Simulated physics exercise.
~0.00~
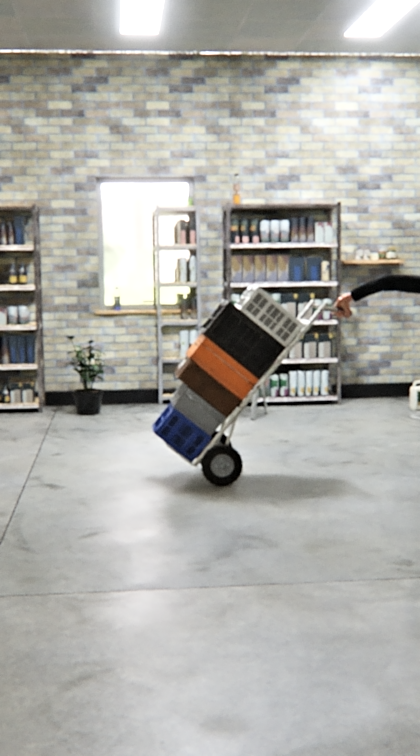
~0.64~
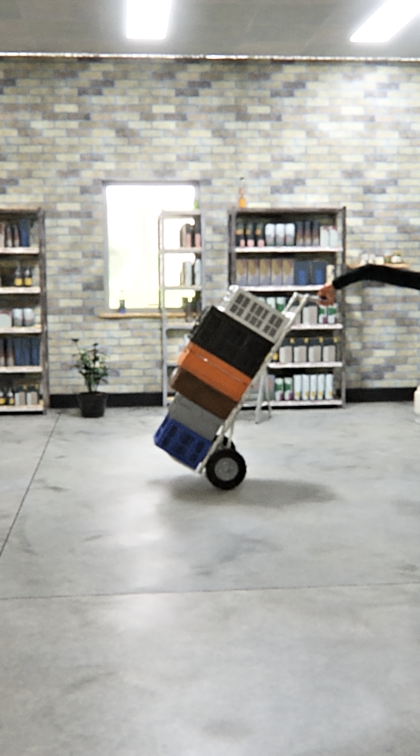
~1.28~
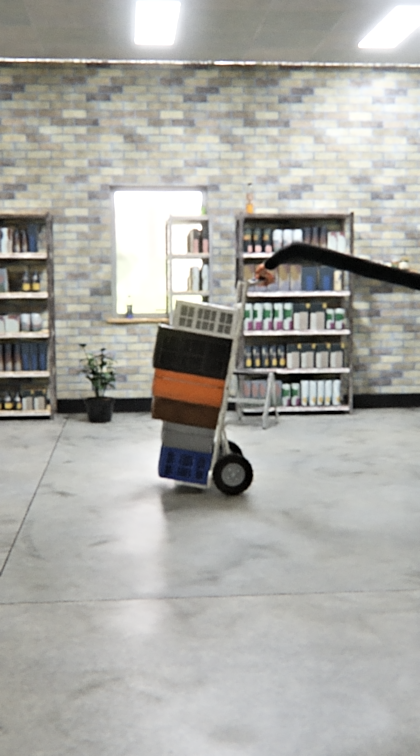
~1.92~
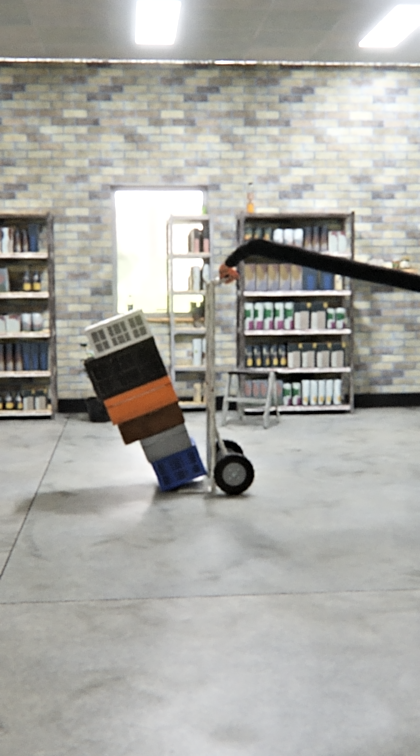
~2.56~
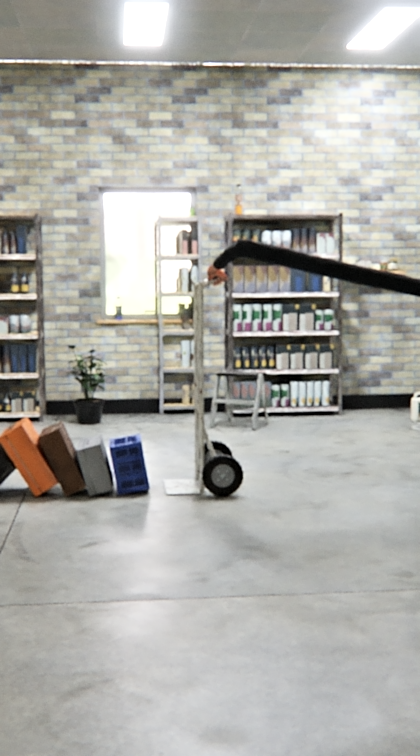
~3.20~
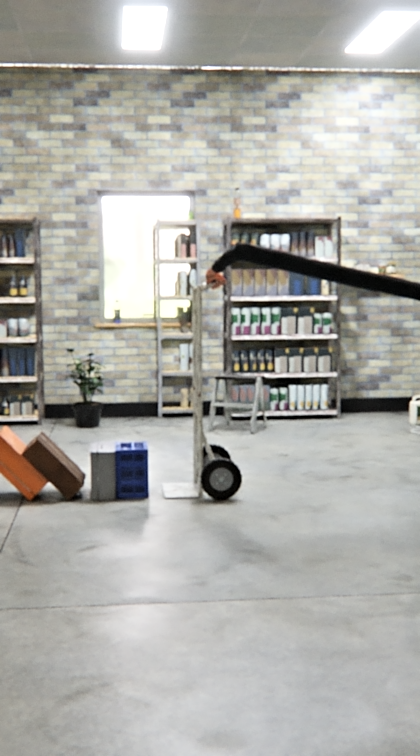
A hand truck stacked with six crates and boxes leans back to the right, held at its handle by a dark-sleeved arm in a room with shelves and a brick wall. The arm swings it upright, and the load comes up with it. Once the truck stands straight, the stack keeps going, tipping away to the left with the white crate on top leading. The column topples to the floor and spreads out in a leaning row. At the end the orange and brown boxes lean at left, the grey and blue ones sit side by side, and the arm holds the upright truck still.
